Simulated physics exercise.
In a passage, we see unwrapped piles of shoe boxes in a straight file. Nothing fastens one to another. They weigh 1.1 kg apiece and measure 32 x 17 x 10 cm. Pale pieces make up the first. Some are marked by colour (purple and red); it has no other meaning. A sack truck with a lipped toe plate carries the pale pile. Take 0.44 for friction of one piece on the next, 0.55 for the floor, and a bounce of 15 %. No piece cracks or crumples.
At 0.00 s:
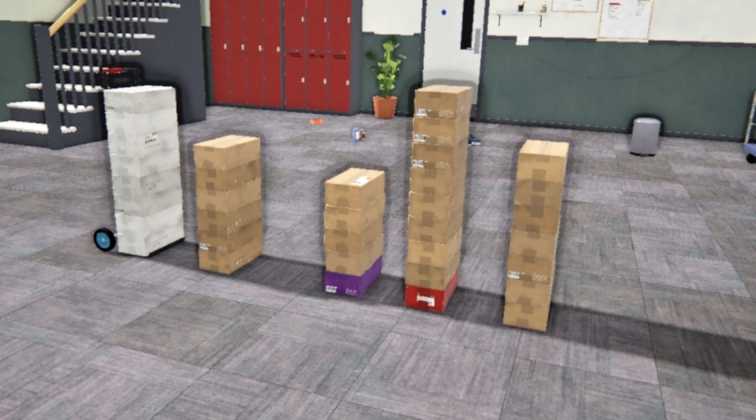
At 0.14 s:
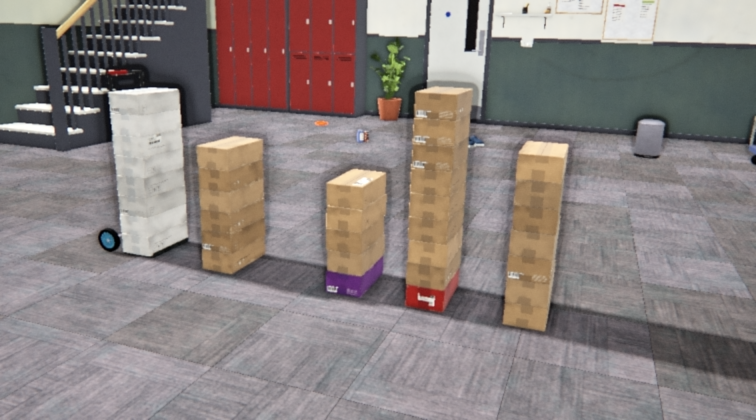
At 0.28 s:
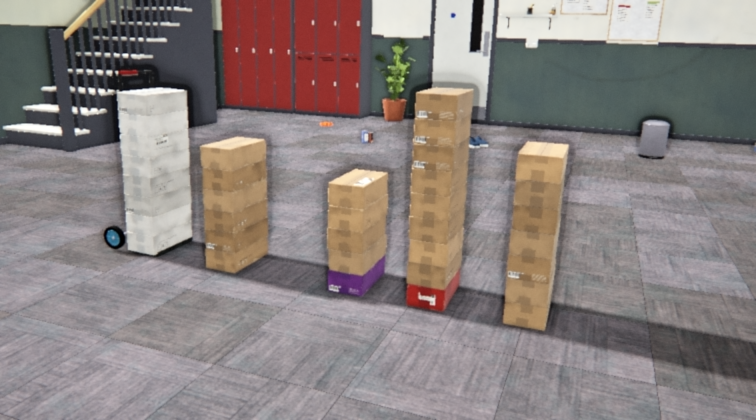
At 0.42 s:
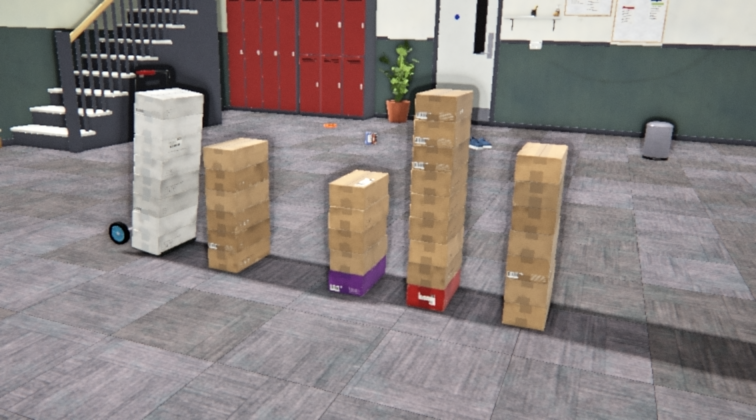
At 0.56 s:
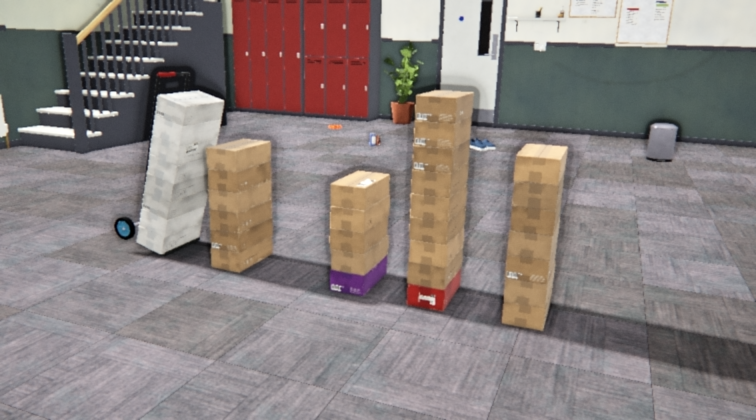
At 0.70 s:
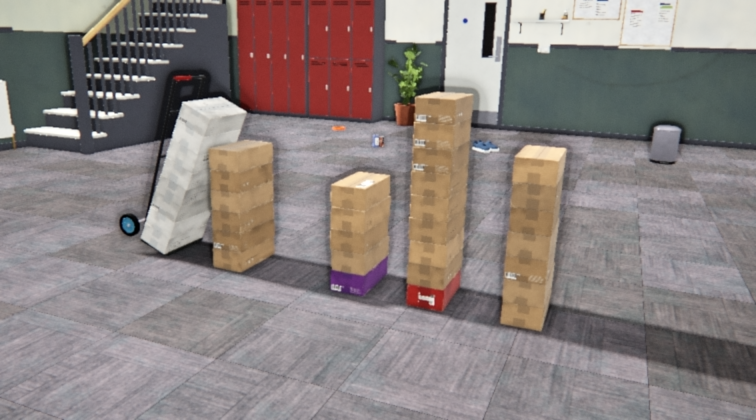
A sack truck tilts forward, leaning its pale stack toward the brown piles of boxes.
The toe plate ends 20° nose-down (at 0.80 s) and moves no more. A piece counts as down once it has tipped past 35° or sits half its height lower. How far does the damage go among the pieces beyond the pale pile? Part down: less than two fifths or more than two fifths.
The part is fewer than two in five.
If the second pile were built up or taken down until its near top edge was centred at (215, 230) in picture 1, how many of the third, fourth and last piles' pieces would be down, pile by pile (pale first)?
In that case third 0, fourth 0, last 0.
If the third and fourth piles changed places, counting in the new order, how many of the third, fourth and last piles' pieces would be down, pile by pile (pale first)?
Then third 8, fourth 5, last 7.
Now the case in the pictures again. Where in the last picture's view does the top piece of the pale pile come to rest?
Around (347, 197).
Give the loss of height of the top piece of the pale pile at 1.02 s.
About 10 cm.
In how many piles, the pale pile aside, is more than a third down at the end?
1 in all.
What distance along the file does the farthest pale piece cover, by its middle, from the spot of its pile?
Some 110 cm.
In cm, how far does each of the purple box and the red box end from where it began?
Moved: Purple 0, red 0.
Around 1.02 s, 8 of the pale pile down; none of the 27 other boxes down, 6 disturbed.
Around 1.38 s, 8 of the pale pile down; 6 of the 27 other boxes down.
Finally (2.1 s), 8 of the pale pile down; 6 of the 27 other boxes down; red box unmoved; purple box displaced 10 mm. That is 22 per cent. Seen by the last camera, middles, red box near (435, 285), purple box near (362, 272).
